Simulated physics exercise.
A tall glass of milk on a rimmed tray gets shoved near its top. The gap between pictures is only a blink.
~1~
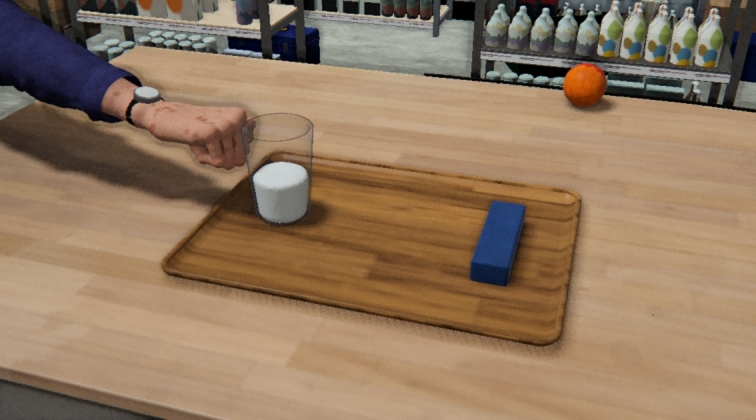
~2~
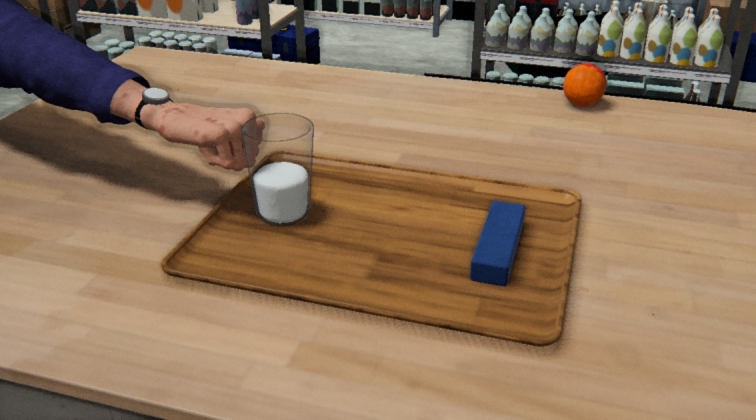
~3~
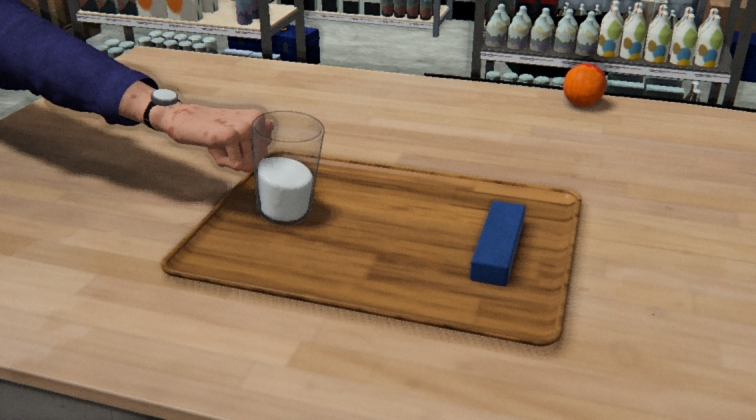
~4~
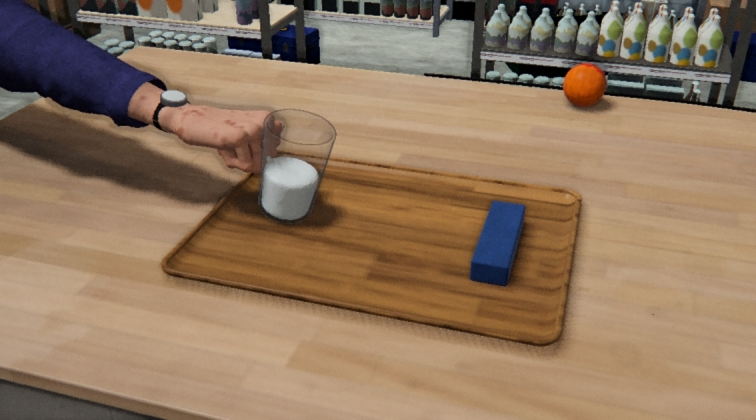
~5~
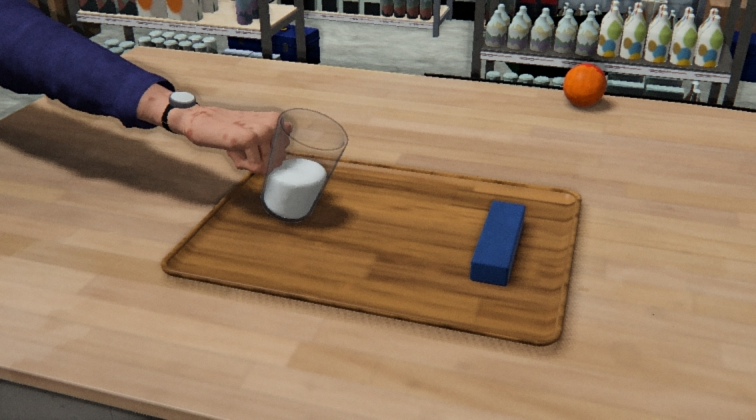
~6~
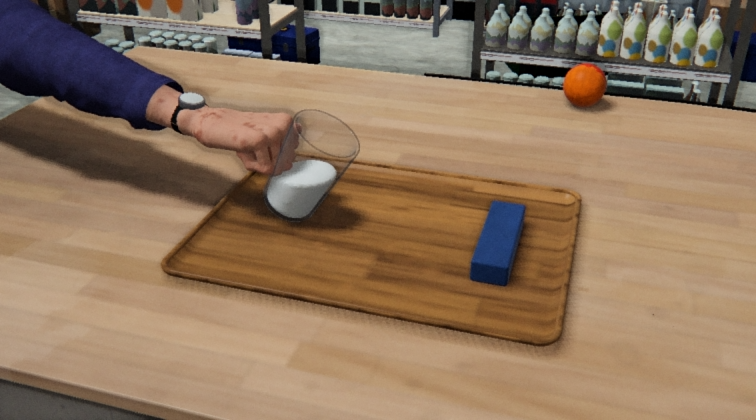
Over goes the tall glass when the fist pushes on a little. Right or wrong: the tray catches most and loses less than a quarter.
Right.
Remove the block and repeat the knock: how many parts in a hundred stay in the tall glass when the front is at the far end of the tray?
45 percent or so.
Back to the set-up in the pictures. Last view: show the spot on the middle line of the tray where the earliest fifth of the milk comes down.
I'd mark it somewhere roughly at pixel (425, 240).
A moment on, the tall glass lies on its side and 100 per cent is in the glass, 0 on the tray and 0 above or beyond its rim.
Next, the tall glass lies on its side and 64 per cent is in the glass, 26 on the tray and 9 above or beyond its rim.
Then the tall glass lies on its side and 35 per cent is in the glass, 37 on the tray and 28 above or beyond its rim.
Later the tall glass lies on its side and 18 per cent is in the glass, 76 on the tray and 5 above or beyond its rim.
In the end 95 per cent is held by tray and glass, 5 is off the tray.
